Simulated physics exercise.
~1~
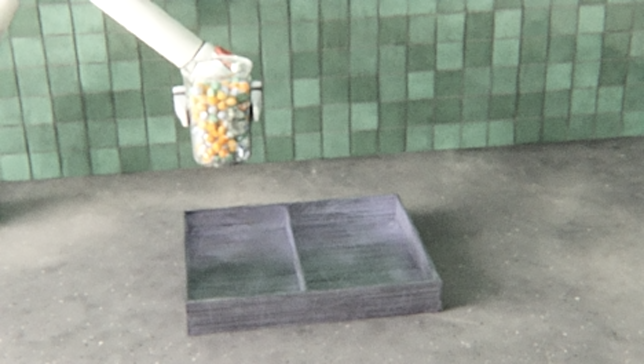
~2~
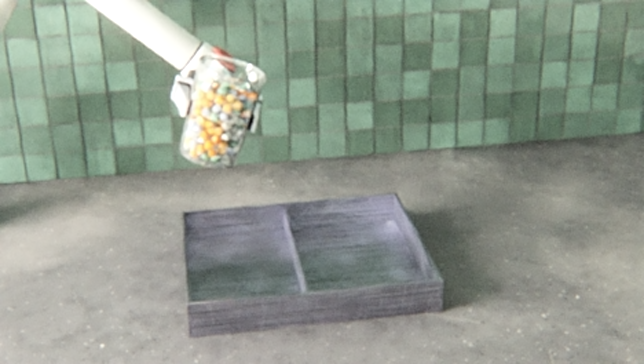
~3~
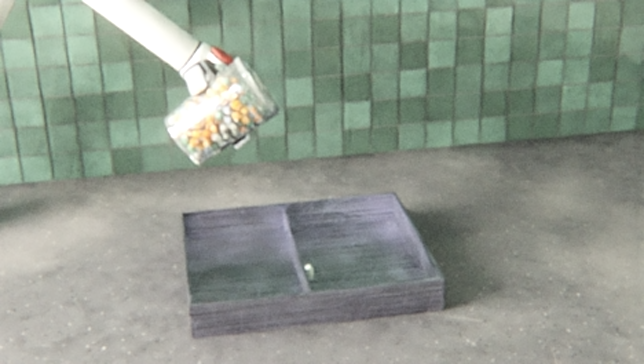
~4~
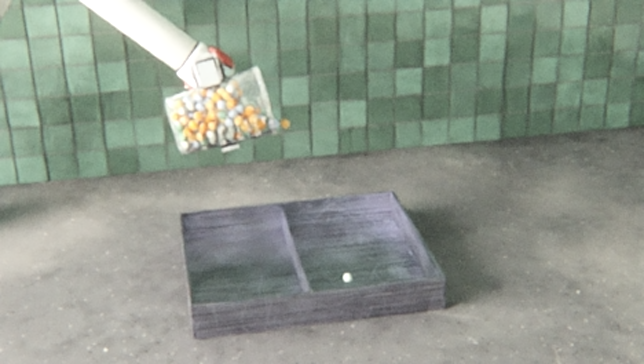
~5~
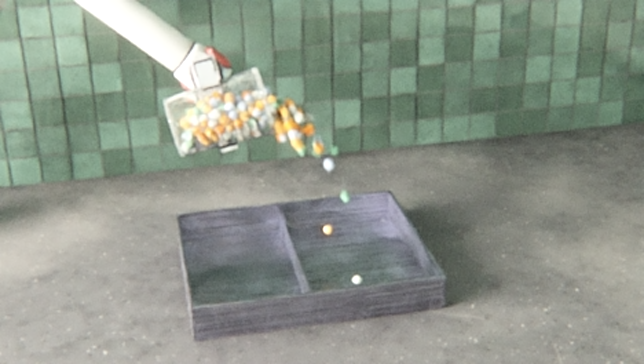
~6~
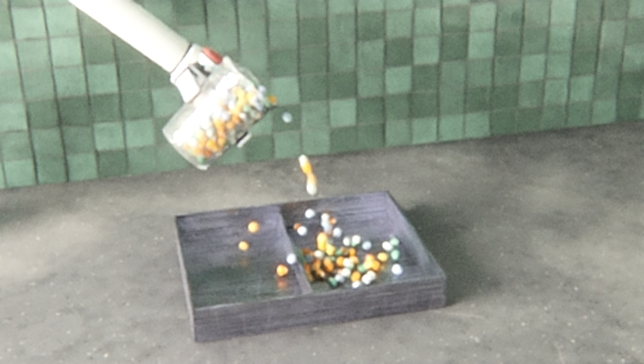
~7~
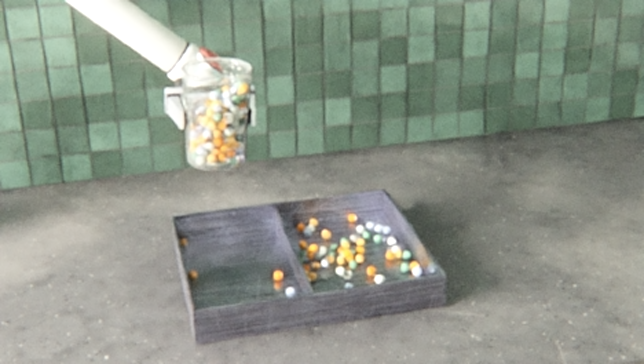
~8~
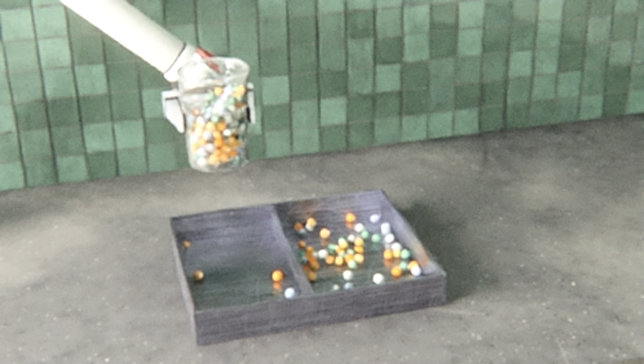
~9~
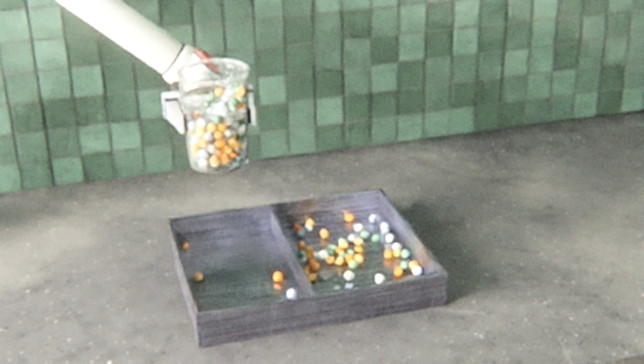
The clip shows a robot arm tipping a clear cup of orange, white and green sweets over a dark divided tray, spilling some mostly into the right part, then turning the cup upright again, with many sweets still inside and a few in the left part.
